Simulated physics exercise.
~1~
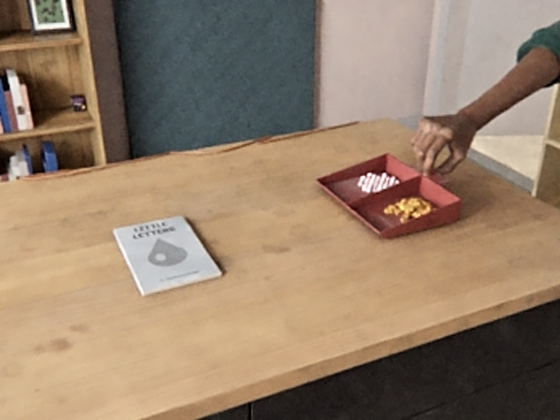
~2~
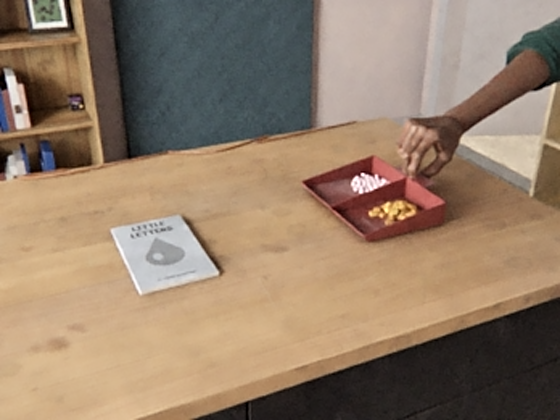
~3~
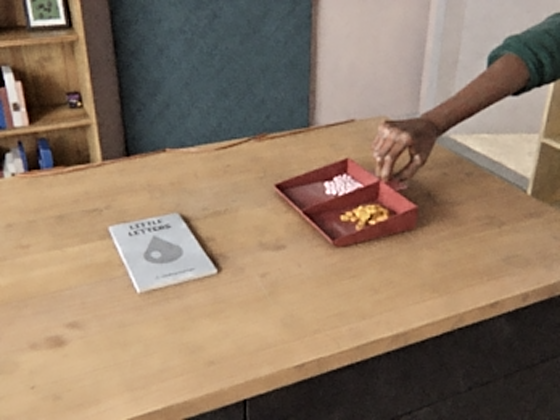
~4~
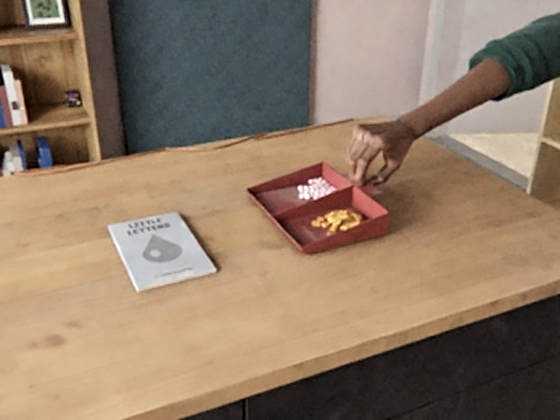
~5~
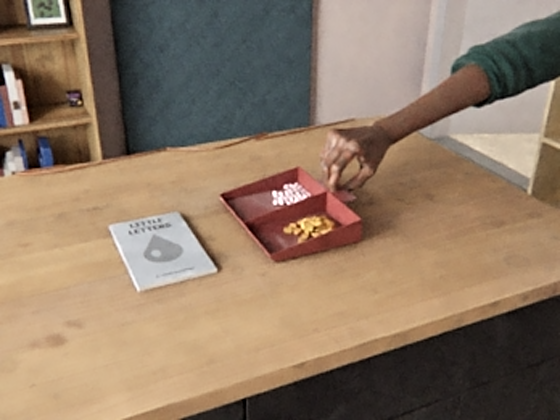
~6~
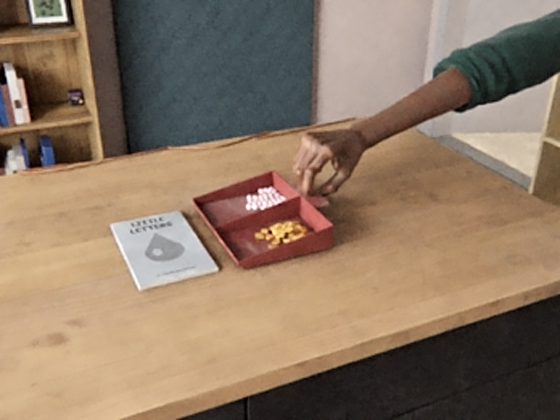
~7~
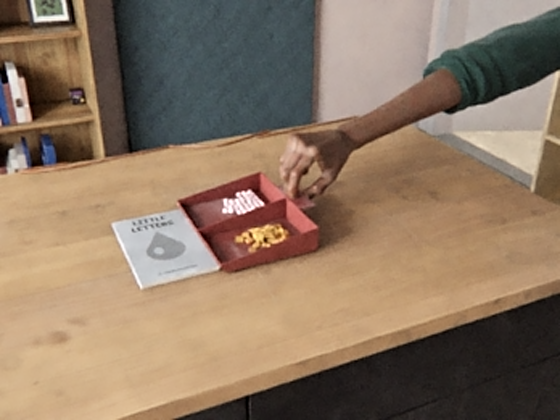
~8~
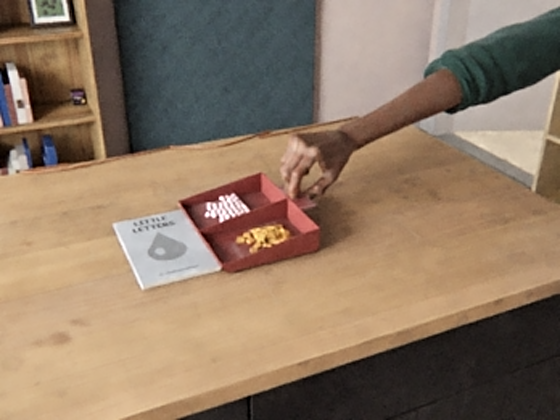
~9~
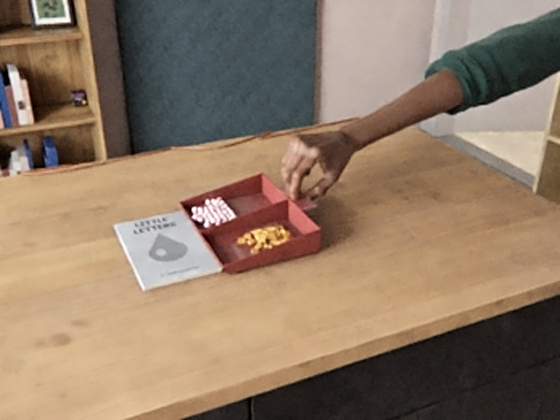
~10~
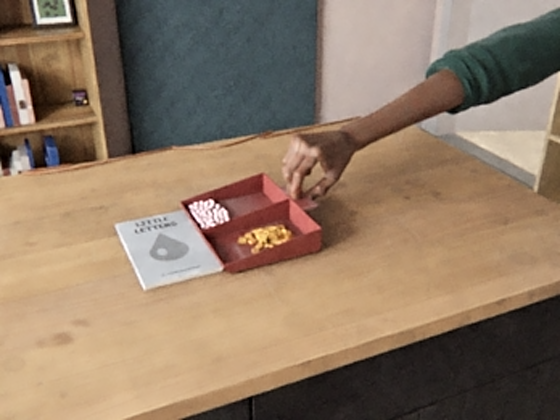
On a wooden table, a hand slides a red tray left against a thin book, and the white pieces inside slide left.
